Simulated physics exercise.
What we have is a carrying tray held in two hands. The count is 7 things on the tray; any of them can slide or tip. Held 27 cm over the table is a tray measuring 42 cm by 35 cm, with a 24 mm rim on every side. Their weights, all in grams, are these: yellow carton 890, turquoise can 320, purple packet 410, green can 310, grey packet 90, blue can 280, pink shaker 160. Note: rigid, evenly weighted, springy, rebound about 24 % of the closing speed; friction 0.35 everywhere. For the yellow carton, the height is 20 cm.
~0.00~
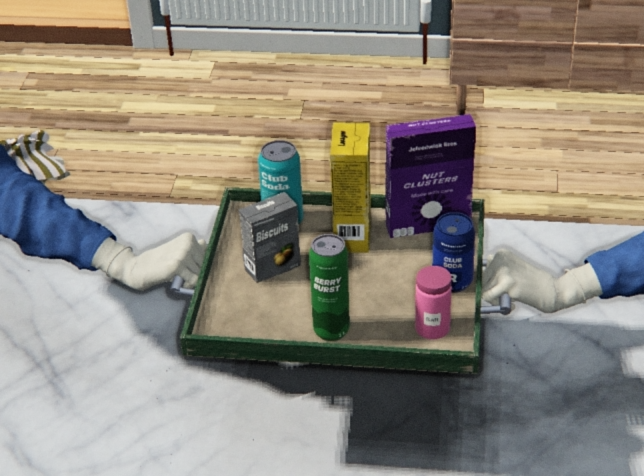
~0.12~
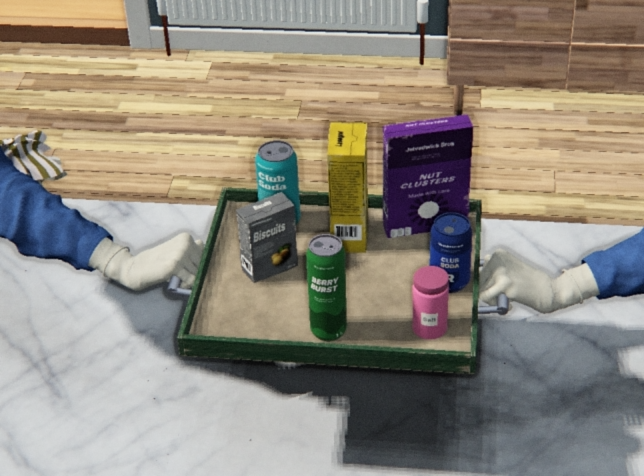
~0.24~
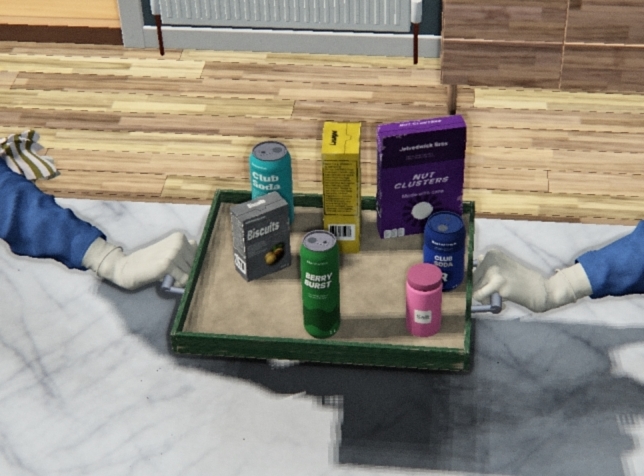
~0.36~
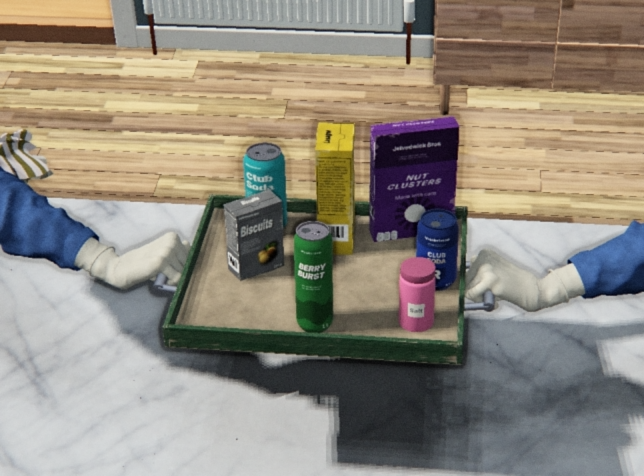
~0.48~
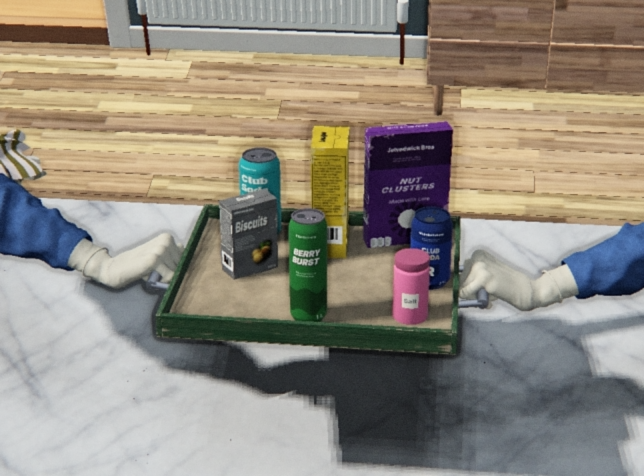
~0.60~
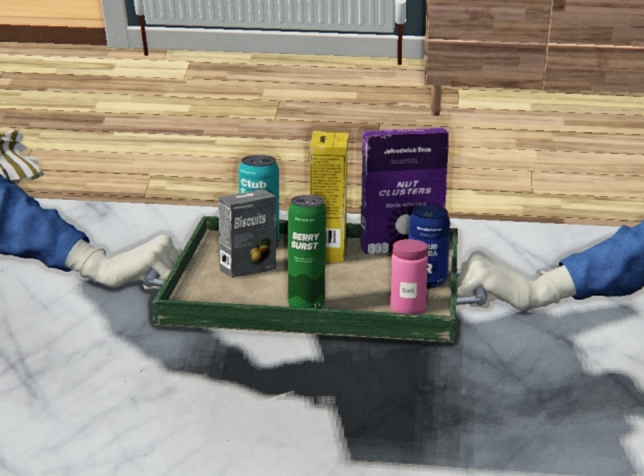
Over a marble-topped table, two gloved hands holding a green-rimmed tray of cans and cartons, gradually tilting its far edge down.
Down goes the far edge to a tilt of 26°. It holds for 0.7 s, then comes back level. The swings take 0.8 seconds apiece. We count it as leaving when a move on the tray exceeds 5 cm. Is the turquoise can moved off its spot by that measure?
Stays close.
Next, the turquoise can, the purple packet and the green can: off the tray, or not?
Well, the turquoise can does not come off, the purple packet does come off, and the green can does not come off.
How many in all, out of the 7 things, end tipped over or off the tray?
4.
Around 1.10 s, tray tilted 26°, far edge down; purple packet now off the tray; turquoise can shifted 2 cm near (262, 207); green can on its side.
Around 1.70 s, tray tilted 25°, far edge down; blue can and pink shaker now off the tray; turquoise can shifted 2 cm near (262, 206); green can on its side.
Finally (2.9 s), off the tray, purple packet, blue can and pink shaker; on their side or leaning hard on the tray, green can; not toppled but over 5 cm from the start, grey packet; the other 2 still in place (within 5 cm). Final places as that camera would see them, turquoise can near (259, 181).
